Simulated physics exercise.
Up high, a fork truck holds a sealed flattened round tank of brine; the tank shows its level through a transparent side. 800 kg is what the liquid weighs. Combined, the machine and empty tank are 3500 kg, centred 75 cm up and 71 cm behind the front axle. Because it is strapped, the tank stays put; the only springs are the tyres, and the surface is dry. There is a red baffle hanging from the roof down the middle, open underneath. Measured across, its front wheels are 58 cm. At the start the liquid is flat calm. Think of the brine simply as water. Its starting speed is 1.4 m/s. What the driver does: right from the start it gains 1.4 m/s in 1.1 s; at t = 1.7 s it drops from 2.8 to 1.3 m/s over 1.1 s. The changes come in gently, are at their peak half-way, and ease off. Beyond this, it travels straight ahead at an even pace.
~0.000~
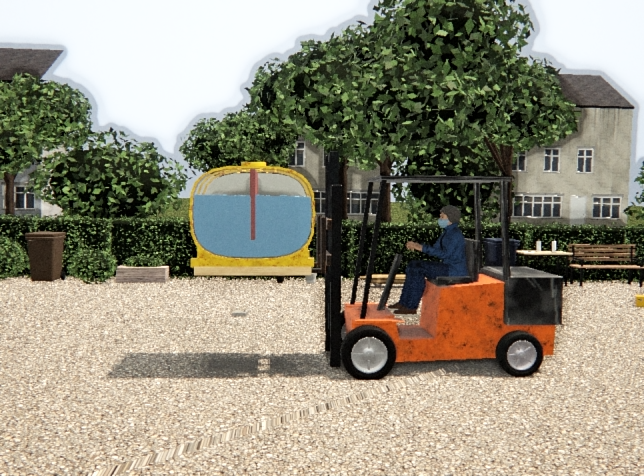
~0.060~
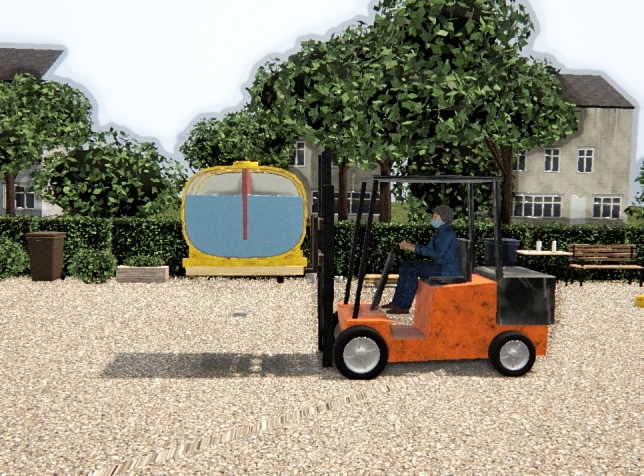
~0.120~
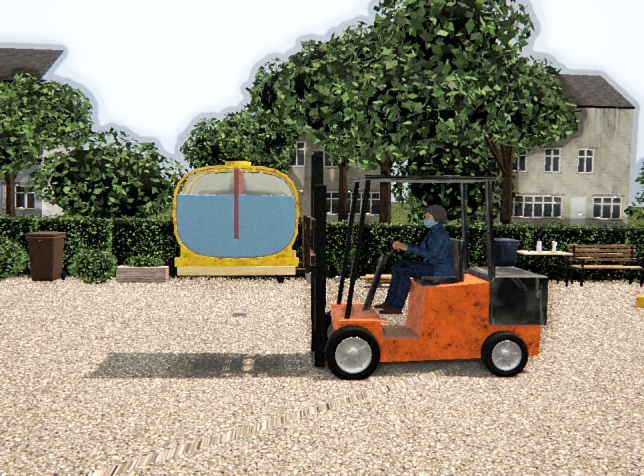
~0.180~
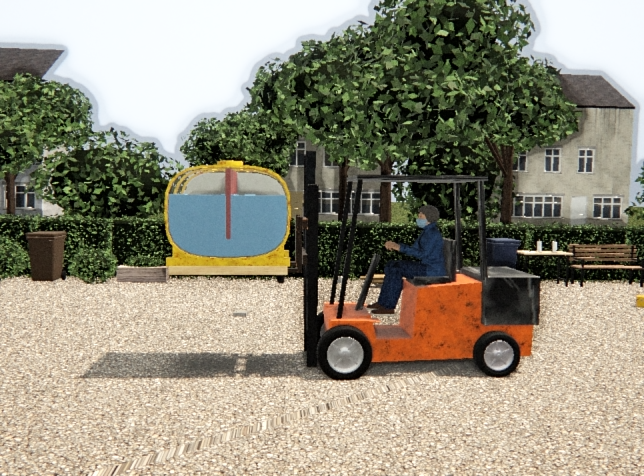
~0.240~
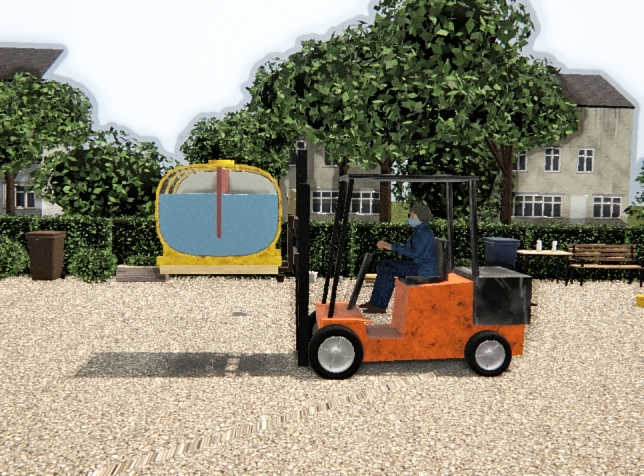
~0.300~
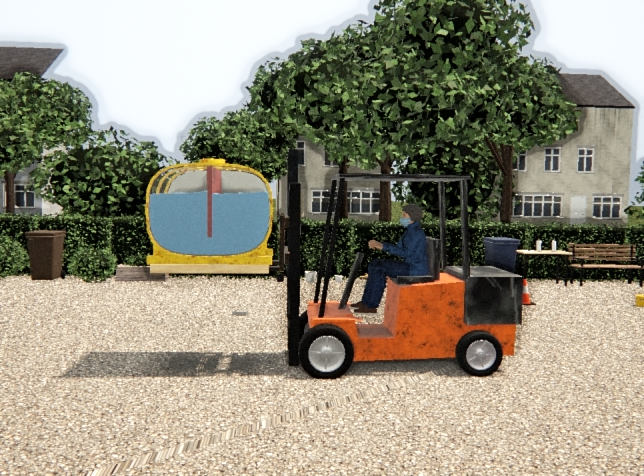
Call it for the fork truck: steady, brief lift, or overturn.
Steady.
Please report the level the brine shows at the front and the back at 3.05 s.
Some 62 cm in front and some 62 cm behind.
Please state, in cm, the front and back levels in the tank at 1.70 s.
About 64 cm at the front, 60 cm at the back.
Then, 1.70 s in, the lean is 0°, wheels down; the liquid stands 64 cm on the front, 59 cm on the back.
Then, 2.25 s in, the lean is 0°, wheels down; the liquid stands 79 cm on the front, 47 cm on the back.
Then, 3.05 s in, the lean is 0°, wheels down; the liquid stands 62 cm on the front, 62 cm on the back.
Then, 5.78 s in, no wheel has left the ground; at worst the lighter axle bore 4 per cent of the weight.
